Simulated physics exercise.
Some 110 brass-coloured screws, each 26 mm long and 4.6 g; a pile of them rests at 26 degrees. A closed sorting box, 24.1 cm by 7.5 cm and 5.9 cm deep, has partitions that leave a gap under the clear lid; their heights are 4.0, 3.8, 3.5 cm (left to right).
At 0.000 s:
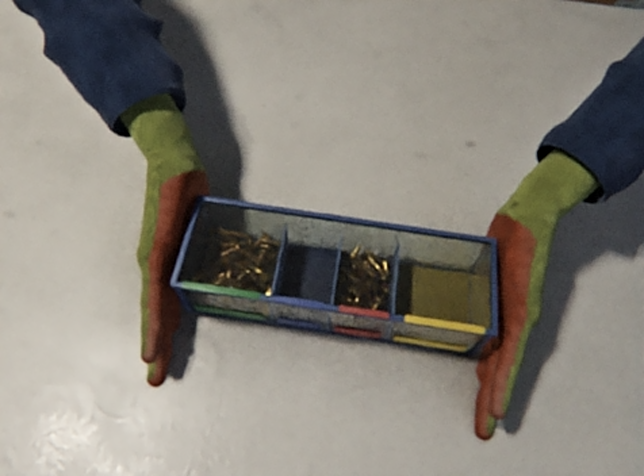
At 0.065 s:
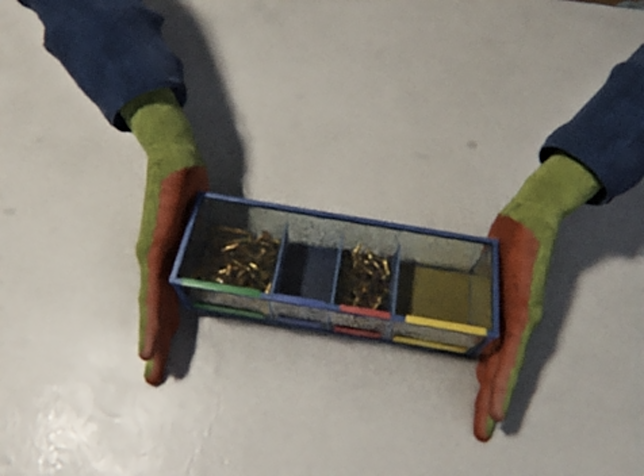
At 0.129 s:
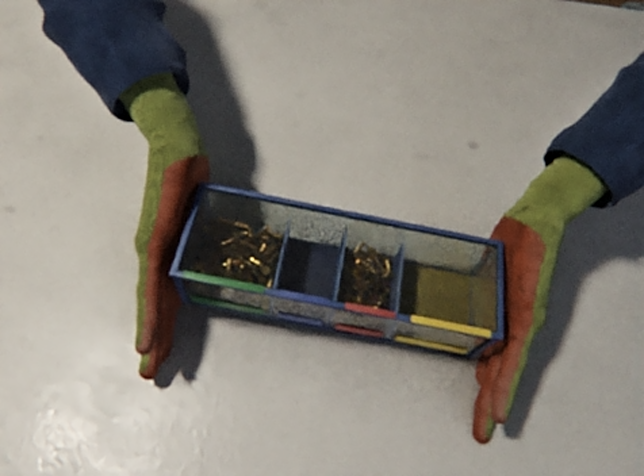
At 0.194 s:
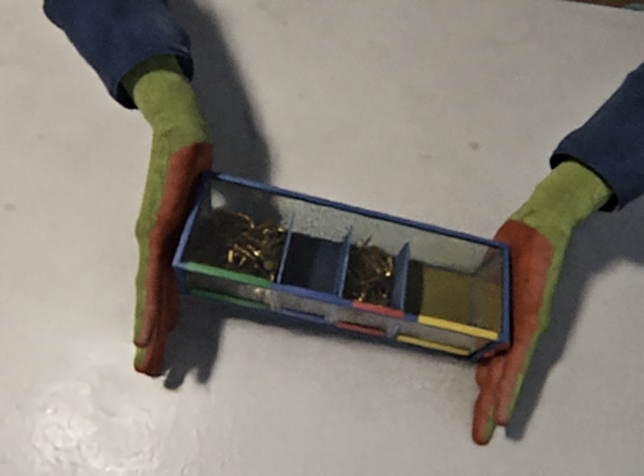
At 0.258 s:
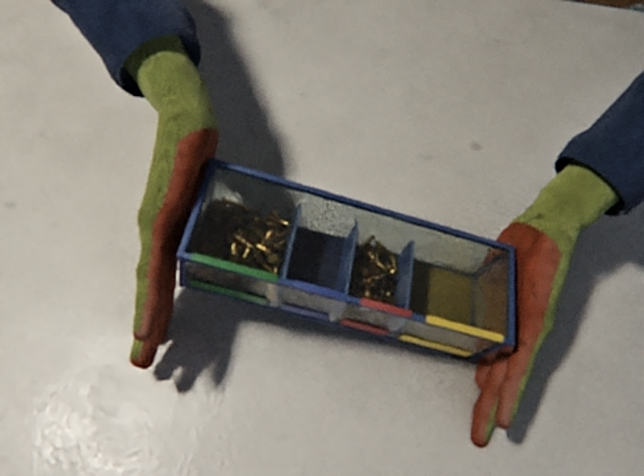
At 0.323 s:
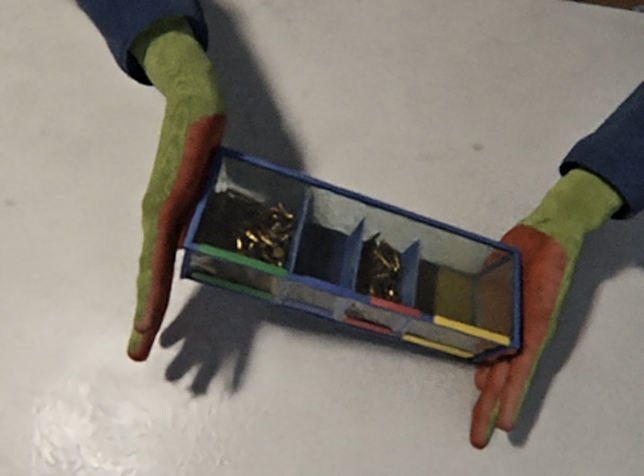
At the start, two hands in green-and-red gloves hold a clear, blue-edged sorting box nearly level between their palms, with small brass-coloured pieces in two of its four compartments. The left hand then raises its end, gently at first and then further, tilting the box down toward the right.
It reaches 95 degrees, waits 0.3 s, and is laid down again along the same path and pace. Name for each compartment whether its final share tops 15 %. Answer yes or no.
Red yes, blue no, green yes, yellow yes.
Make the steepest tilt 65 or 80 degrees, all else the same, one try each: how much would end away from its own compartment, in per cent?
About 5 and 15 per cent.
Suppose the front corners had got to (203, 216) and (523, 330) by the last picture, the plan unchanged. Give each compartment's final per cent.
Red 20, blue 0, green 40, yellow 35.
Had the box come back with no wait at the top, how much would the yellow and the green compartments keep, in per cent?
Yellow 50, green 20.
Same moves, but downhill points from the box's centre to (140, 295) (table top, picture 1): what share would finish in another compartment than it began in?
Some 15 per cent.
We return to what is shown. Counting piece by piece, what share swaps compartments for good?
Roughly 35 per cent.
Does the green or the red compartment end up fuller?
It is the green one.
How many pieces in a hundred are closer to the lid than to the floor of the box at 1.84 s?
Some 50 per cent.
After 1.84 s, tilt 95 degrees; red 25 %, blue 5 %, green 45 %, yellow 25 %.
Then, at 2.85 s, tilt 47 degrees; red 25 %, blue 5 %, green 40 %, yellow 35 %.
After 3.84 s, tilt 0 degrees; red 25 %, blue 5 %, green 40 %, yellow 35 %.
In the end, at 4.3 s, red 25 %, blue 5 %, green 40 %, yellow 35 %.
